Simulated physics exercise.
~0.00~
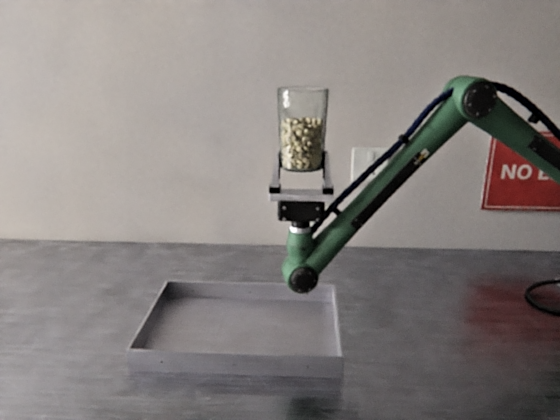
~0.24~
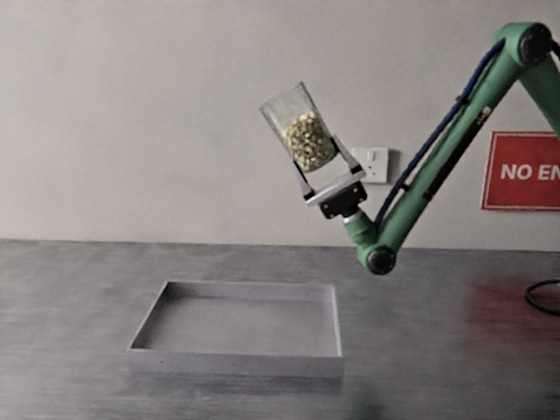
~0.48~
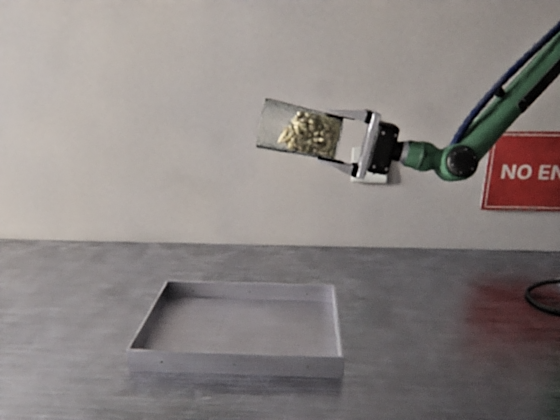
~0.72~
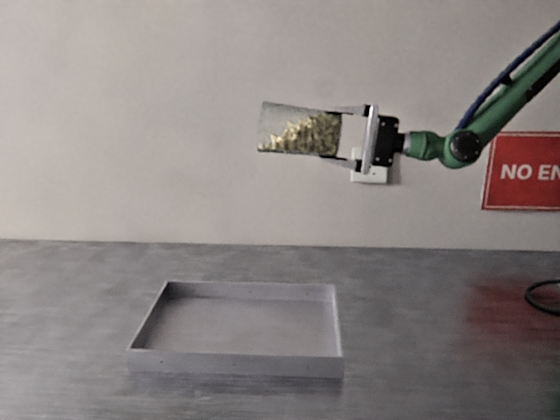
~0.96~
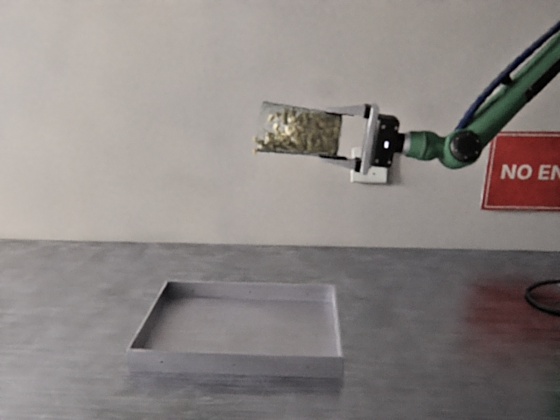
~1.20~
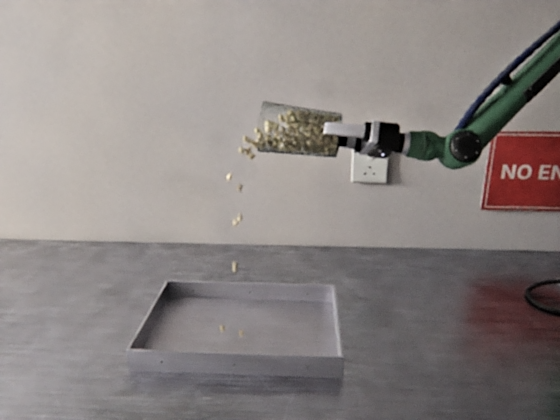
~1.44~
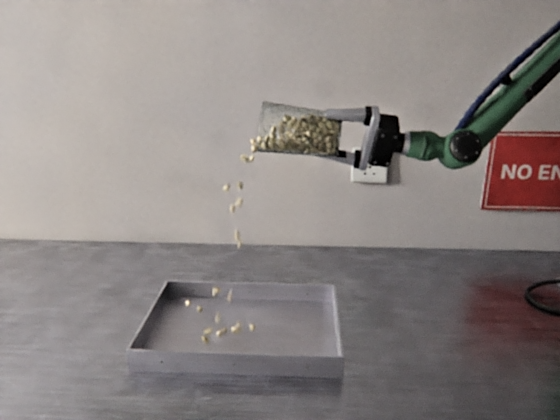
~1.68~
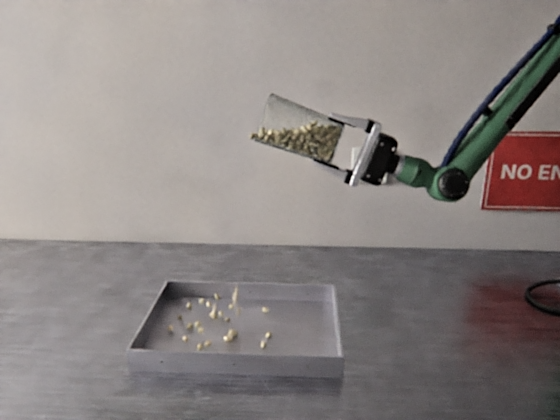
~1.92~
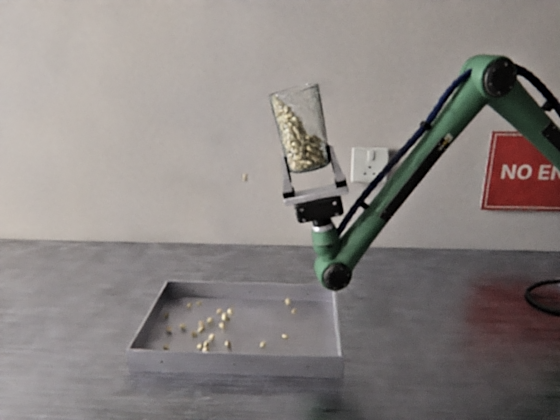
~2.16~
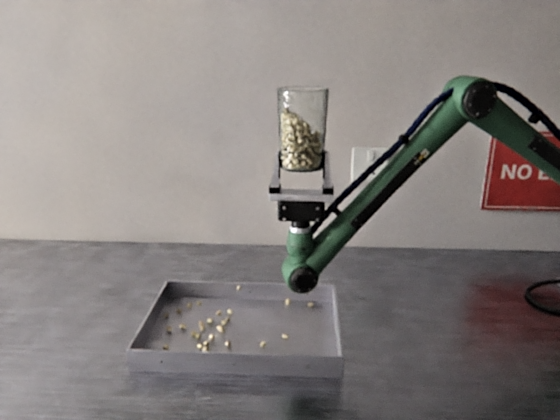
A green robot arm tipped a clear cup of pale dried beans onto its side and rolled it, spilling some into the shallow grey tray below, then stood it upright again with most of the beans still inside.
